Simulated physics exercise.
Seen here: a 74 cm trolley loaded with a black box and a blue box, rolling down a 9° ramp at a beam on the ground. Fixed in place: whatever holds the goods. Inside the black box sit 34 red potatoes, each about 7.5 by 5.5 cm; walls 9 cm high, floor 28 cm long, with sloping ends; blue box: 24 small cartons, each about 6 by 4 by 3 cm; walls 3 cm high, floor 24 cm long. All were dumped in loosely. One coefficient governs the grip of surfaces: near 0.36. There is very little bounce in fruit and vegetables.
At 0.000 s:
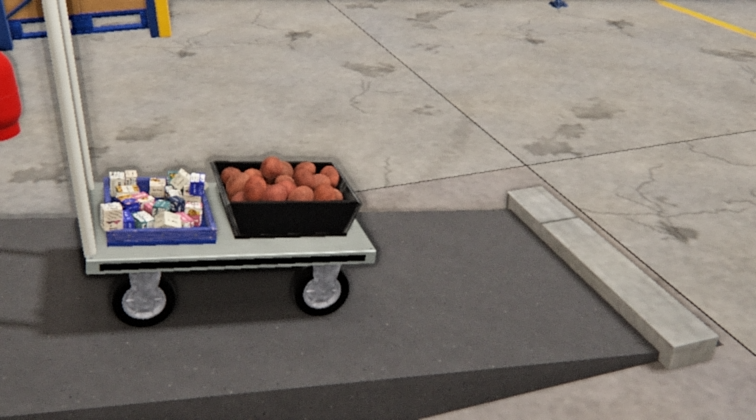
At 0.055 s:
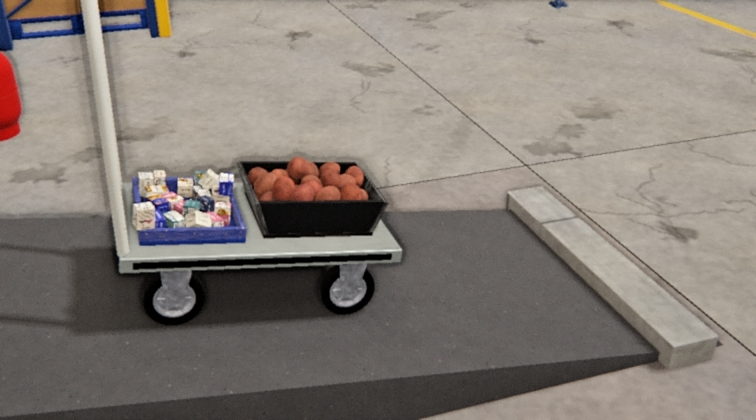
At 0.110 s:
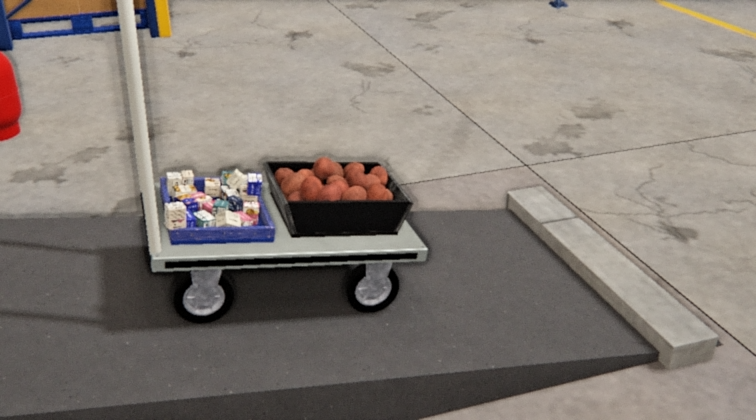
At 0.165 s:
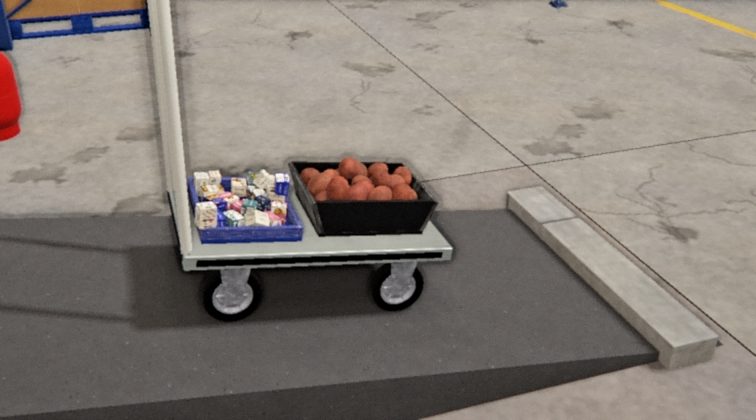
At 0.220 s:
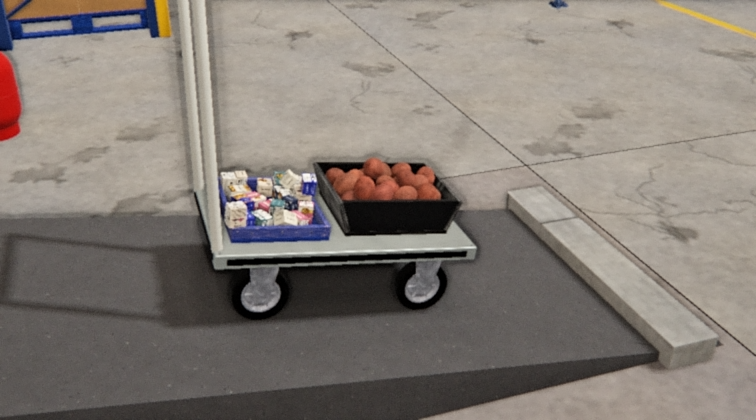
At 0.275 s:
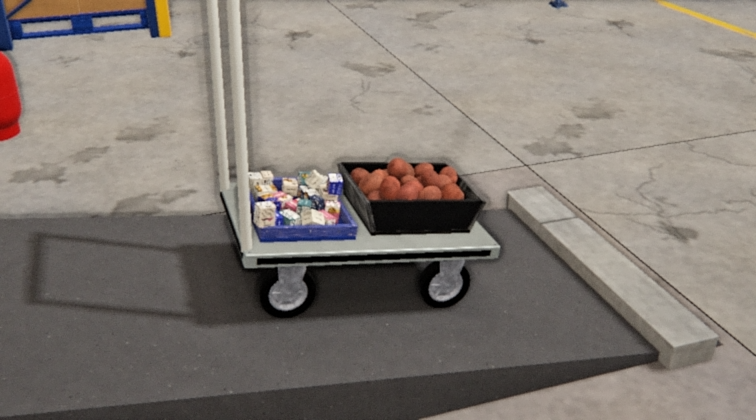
A flat trolley carrying a blue box of small cartons and a black box of reddish potatoes rolls steadily rightward along a dark ramp. It moves closer to the pale beam on the ground, leaving a gap between them, while both loads stay in their boxes.
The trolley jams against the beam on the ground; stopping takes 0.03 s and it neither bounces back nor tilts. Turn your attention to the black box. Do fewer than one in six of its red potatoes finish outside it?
Yes, fewer than one in six do.
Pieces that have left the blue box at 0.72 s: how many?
Blue box - about 2 out by that time.
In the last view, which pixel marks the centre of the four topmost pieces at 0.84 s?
Around pixel (540, 174).
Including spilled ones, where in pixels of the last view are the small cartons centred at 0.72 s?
I'd put the middle close to (472, 197).
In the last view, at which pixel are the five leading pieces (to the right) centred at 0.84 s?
I'd put their middle close to (602, 185).
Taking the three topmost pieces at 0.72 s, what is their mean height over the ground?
Around 44 centimetres.
After 0.62 s, the wheels strike.
After 0.72 s, the black box has all 34 and the blue box is down by 2 of 24.
After 0.84 s, the black box has all 34 and the blue box is down by 4 of 24.
After 1.07 s, the black box is down by 2 of 34 and the blue box is down by 4 of 24.
Outcome (at 1.57 s), the black box is down by 2 of 34 and the blue box is down by 5 of 24. Asked share, 2 of 34, 6 per cent.
